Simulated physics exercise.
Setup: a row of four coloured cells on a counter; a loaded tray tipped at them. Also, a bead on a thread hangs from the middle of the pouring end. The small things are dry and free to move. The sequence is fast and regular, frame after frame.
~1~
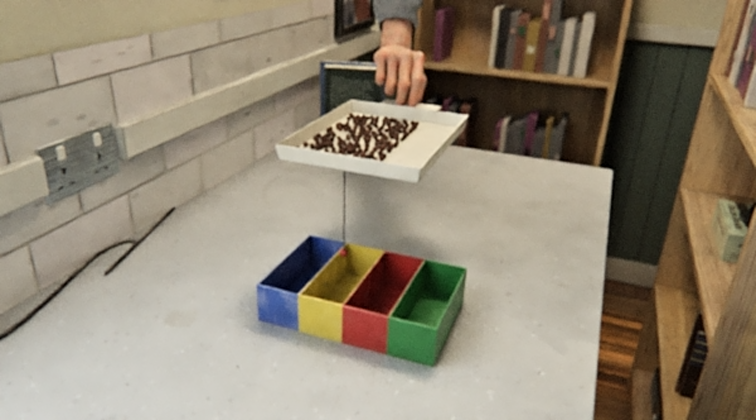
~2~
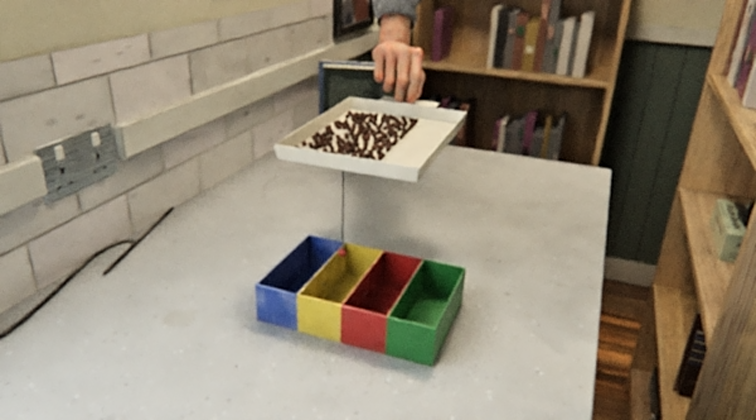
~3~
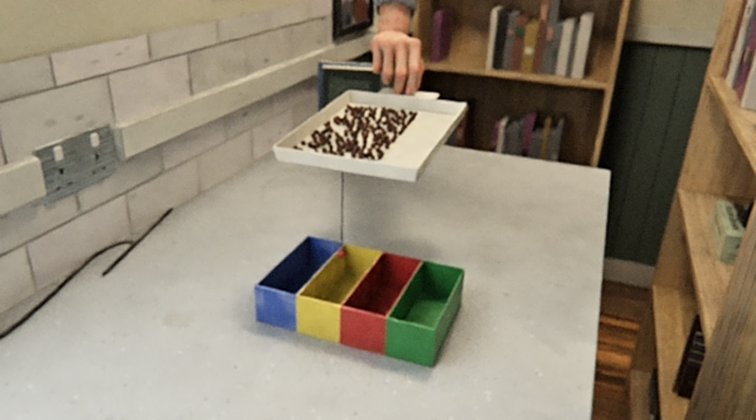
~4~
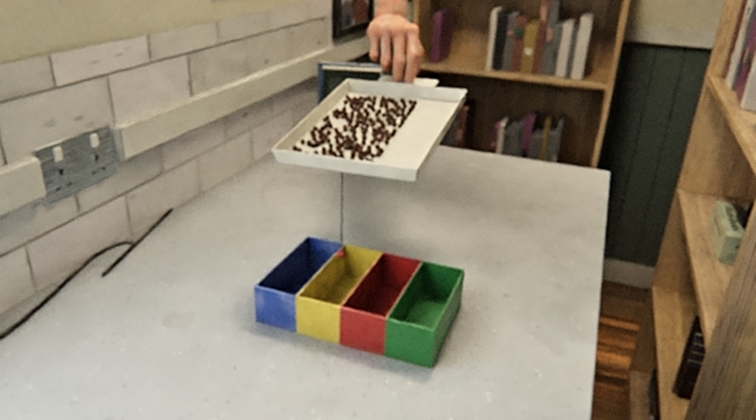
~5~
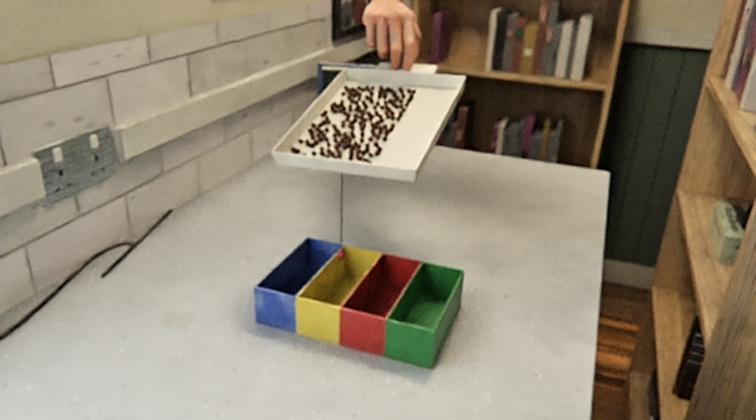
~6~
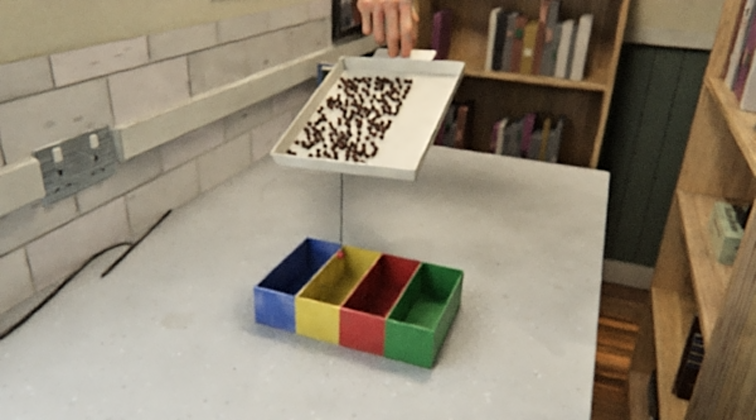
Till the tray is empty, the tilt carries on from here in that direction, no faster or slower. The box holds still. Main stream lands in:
Blue.
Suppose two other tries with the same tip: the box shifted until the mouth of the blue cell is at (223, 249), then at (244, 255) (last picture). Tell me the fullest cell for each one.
The first try: The red cell. The second: The yellow cell.
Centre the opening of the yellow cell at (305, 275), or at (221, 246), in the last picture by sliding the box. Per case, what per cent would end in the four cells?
In order: 100 percent, then 70 percent.
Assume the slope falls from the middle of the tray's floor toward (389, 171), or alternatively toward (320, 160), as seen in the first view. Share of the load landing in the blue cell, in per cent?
Lab note: Try one about 0 %, try two about 30 %.
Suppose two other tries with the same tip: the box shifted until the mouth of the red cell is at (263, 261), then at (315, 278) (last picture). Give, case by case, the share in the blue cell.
Close to 0 in a hundred, then close to 10 in a hundred.
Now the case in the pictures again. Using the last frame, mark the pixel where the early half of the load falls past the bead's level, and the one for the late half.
Around (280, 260) first; around (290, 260) second.
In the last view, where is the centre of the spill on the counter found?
Check roughly (209, 301) and you'll find the middle.
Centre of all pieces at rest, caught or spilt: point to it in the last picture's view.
Once it all stops, the middle lies near (287, 307).
Soon, tray tipped steeply; nearly all on the tray; a small part falling or outside the box.
A while on, tray tipped past a quarter turn; about two thirds on the tray; a small part in the blue cell; a stray few in the yellow cell; about a quarter falling or outside the box.
Towards the end, tray tipped past a quarter turn; about half in the blue cell; about a quarter in the yellow cell; a stray few in the red cell; a stray few in the green cell; about a third falling or outside the box.
Finally, tray tipped past a quarter turn; about half in the blue cell; about a quarter in the yellow cell; a stray few in the red cell; a stray few in the green cell; about a third outside the box.
